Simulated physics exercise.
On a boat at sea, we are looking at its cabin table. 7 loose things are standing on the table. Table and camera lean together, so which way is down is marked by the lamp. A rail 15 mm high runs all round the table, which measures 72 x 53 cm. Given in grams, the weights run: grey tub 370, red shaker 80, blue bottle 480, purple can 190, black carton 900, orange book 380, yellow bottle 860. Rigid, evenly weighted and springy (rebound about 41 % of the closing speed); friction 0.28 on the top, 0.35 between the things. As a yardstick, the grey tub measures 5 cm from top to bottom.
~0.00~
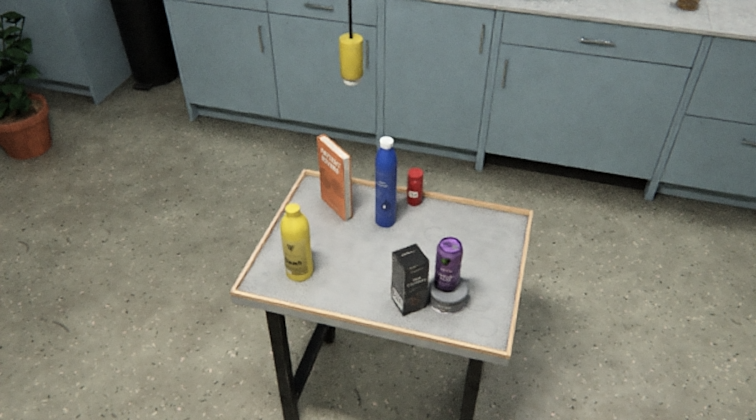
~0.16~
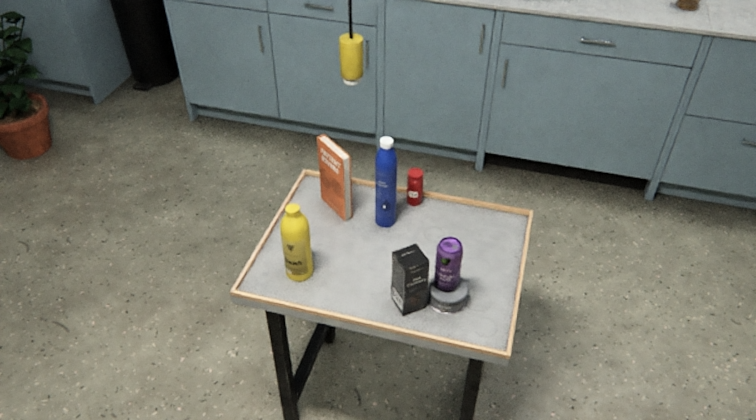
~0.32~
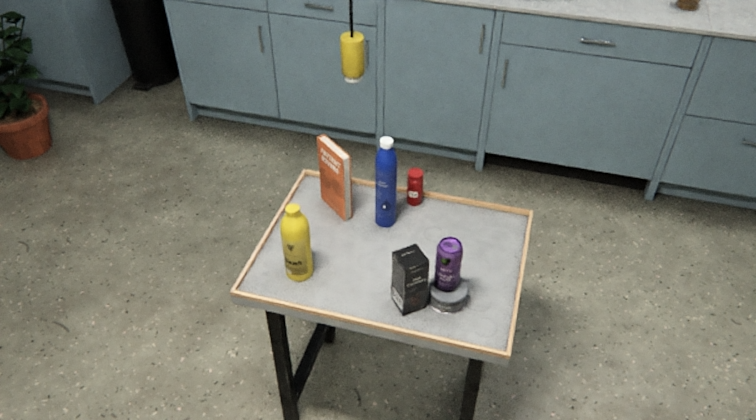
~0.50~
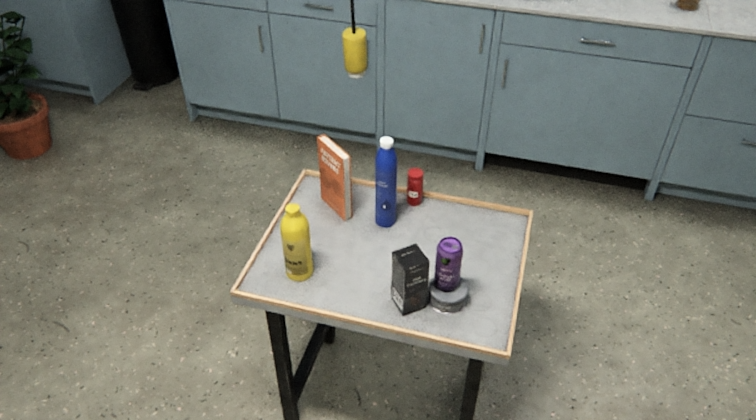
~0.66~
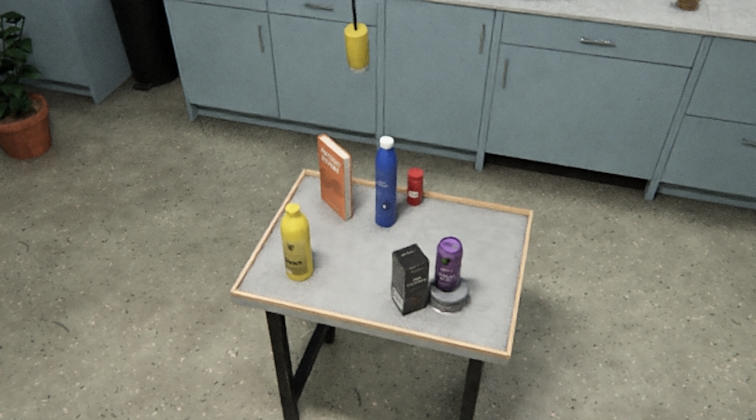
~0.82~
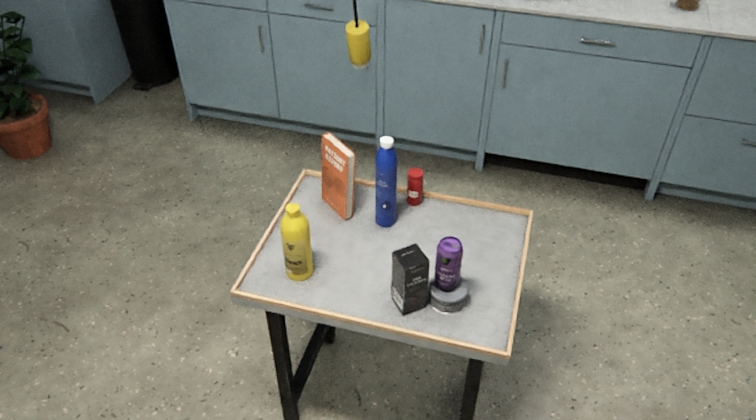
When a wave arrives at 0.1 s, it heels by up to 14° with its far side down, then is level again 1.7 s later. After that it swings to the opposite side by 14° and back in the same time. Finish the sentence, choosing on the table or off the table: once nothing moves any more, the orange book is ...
... Off the table.
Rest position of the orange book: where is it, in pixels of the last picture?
It winds up close to (380, 263).
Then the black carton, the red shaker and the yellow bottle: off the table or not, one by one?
Once it all settles, the black carton stays on its surface, the red shaker stays on its surface and the yellow bottle stays on its surface.
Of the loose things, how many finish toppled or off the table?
In all, 2.
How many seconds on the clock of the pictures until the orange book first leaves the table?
Answer: Near 1.2 s.
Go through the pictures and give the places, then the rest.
The first picture shows boat level; orange book (335, 179); grey tub (448, 294).
The second picture shows boat level; blue bottle (386, 183); purple can (448, 265).
The third picture shows boat heeled 2°, far side down; black carton (410, 280); yellow bottle (296, 241).
The fourth picture shows boat heeled 6°, far side down; grey tub (448, 294); red shaker (415, 187).
The fifth picture shows boat heeled 10°, far side down; blue bottle (386, 183); purple can (448, 265).
The sixth picture shows boat heeled 13°, far side down; orange book (338, 177) rocked 4° off its seat; black carton (410, 280).
By 1.52 s, boat heeled 3°, far side down; orange book now off the table; blue bottle rocked 55° off its seat.
By 2.22 s, boat heeled 7°, near side down; blue bottle now off the table.
When it is over (4.0 s), off the table, blue bottle and orange book; the other 5 within 5 cm of the start. In the last view, orange book near (380, 263).
